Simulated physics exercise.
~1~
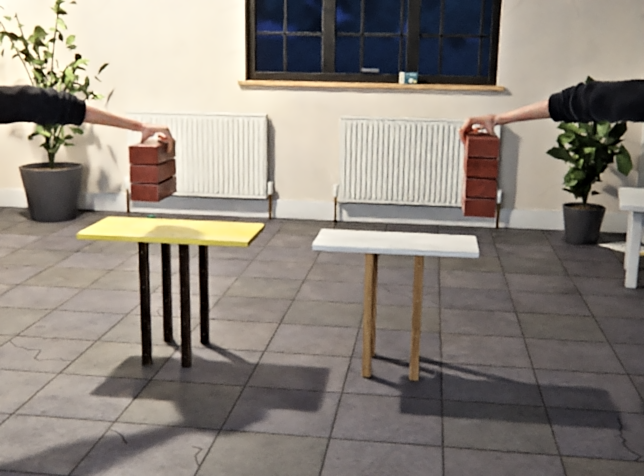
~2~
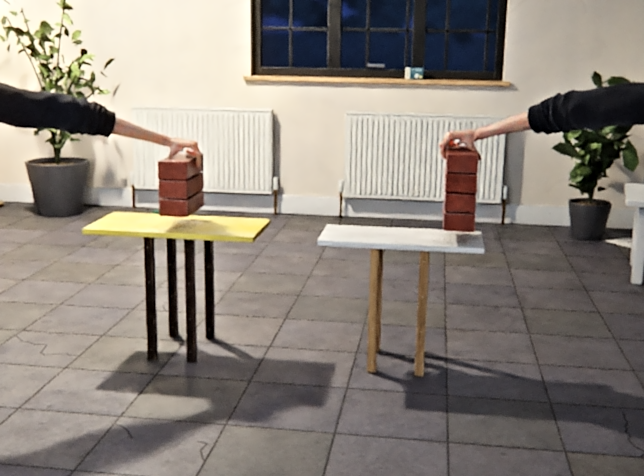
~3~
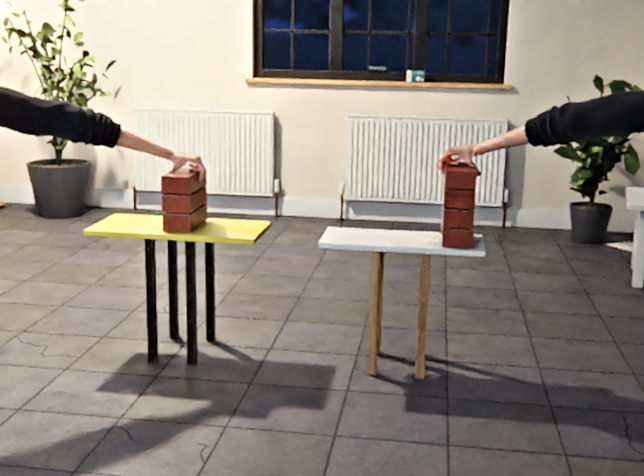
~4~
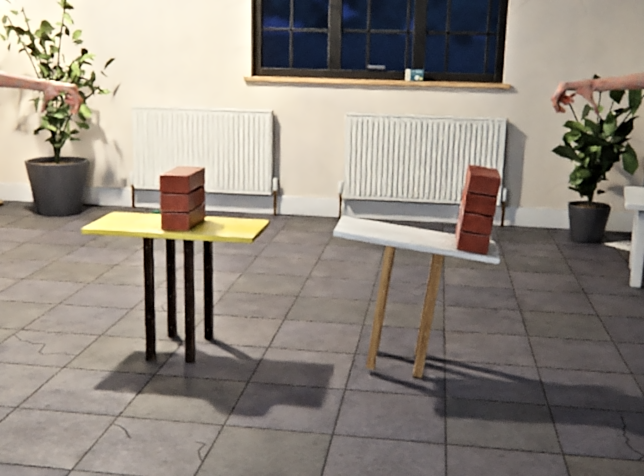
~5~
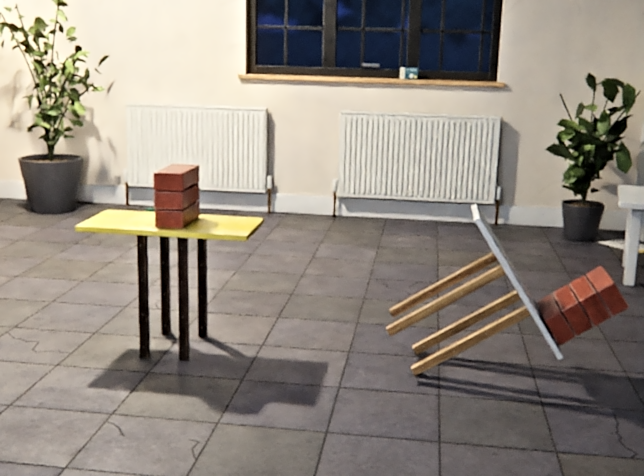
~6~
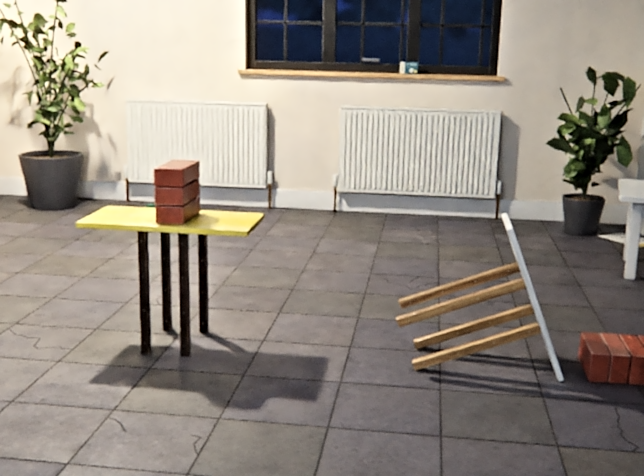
Two small tables, a yellow-topped one with dark legs on the left and a white-topped one with pale wooden legs on the right, stand on a grey tiled floor, seen from the front by a slightly swaying camera. Behind them are radiators, a dark window and potted plants. A hand from each side lowers a stack of red bricks, the left near the middle, the right near the right end. The hands let go and draw back. The white table tips rightward, spilling its bricks onto the floor, and ends tilted on its edge, while the yellow one stands steady, still loaded.
